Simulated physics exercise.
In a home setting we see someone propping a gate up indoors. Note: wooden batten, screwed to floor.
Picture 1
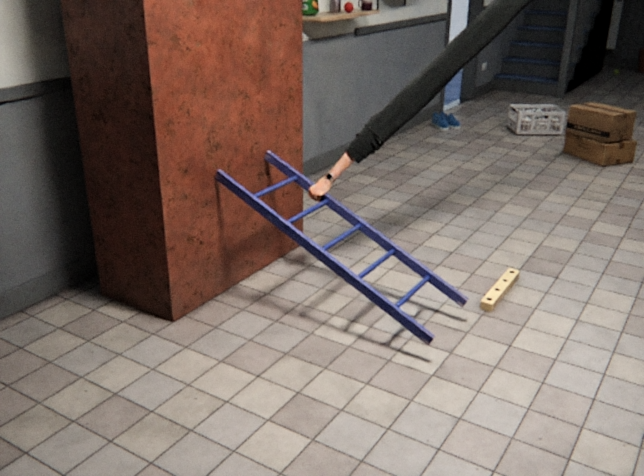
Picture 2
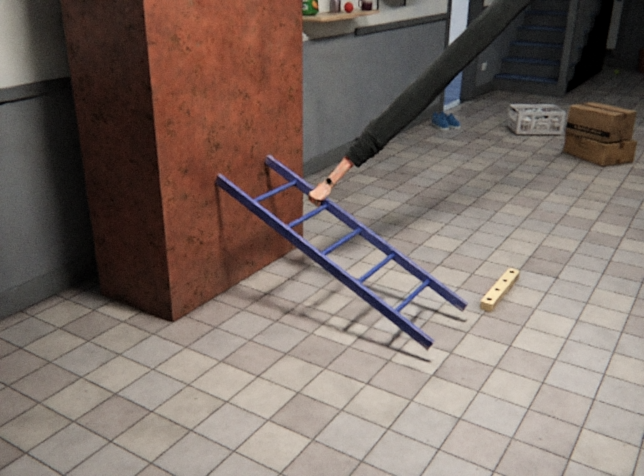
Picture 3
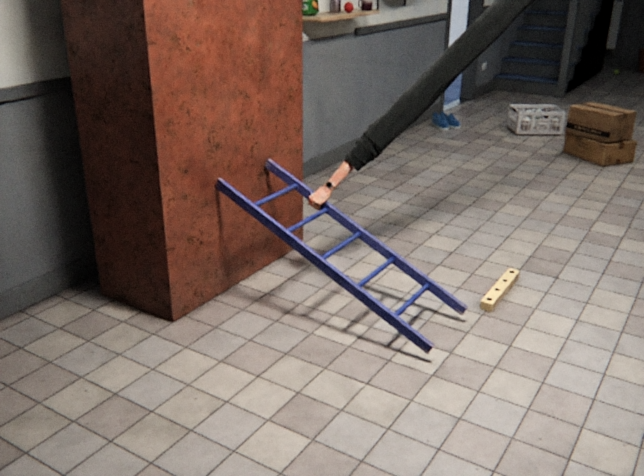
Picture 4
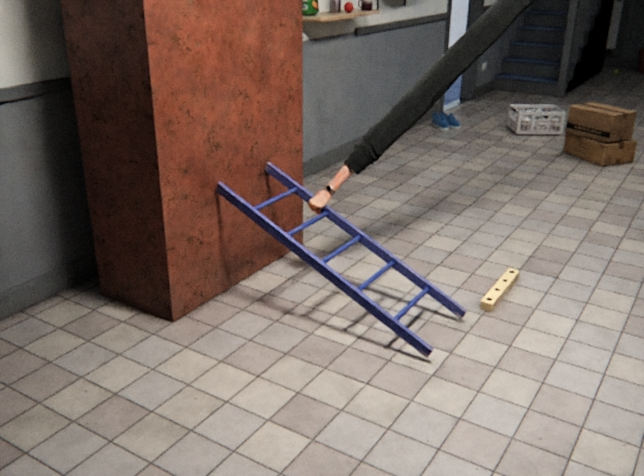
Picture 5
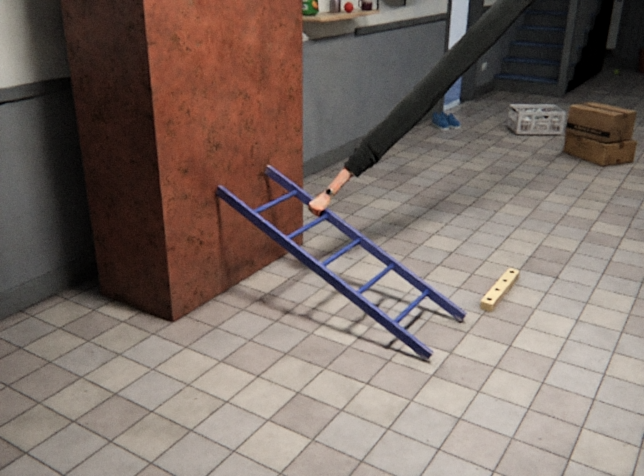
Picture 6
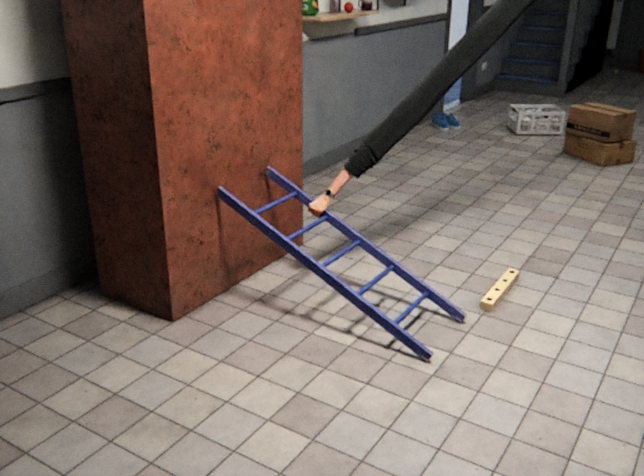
A hand at the end of a long dark sleeve, reaching in from the upper right, grips a blue ladder-like gate in a grey-tiled indoor space seen from above. The gate slants down rightward from a tall rusty-red block at left, with a pale wooden batten on the floor to its right and boxes behind. The hand lowers the gate very slightly, then keeps holding it, while the camera stays still.
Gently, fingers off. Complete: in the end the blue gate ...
In the end the blue gate has come down.
Then, 0.30 s later than the last frame, blue gate tilted by 17° near (348, 290).
When it is over, the blue gate slips down, near (351, 307).
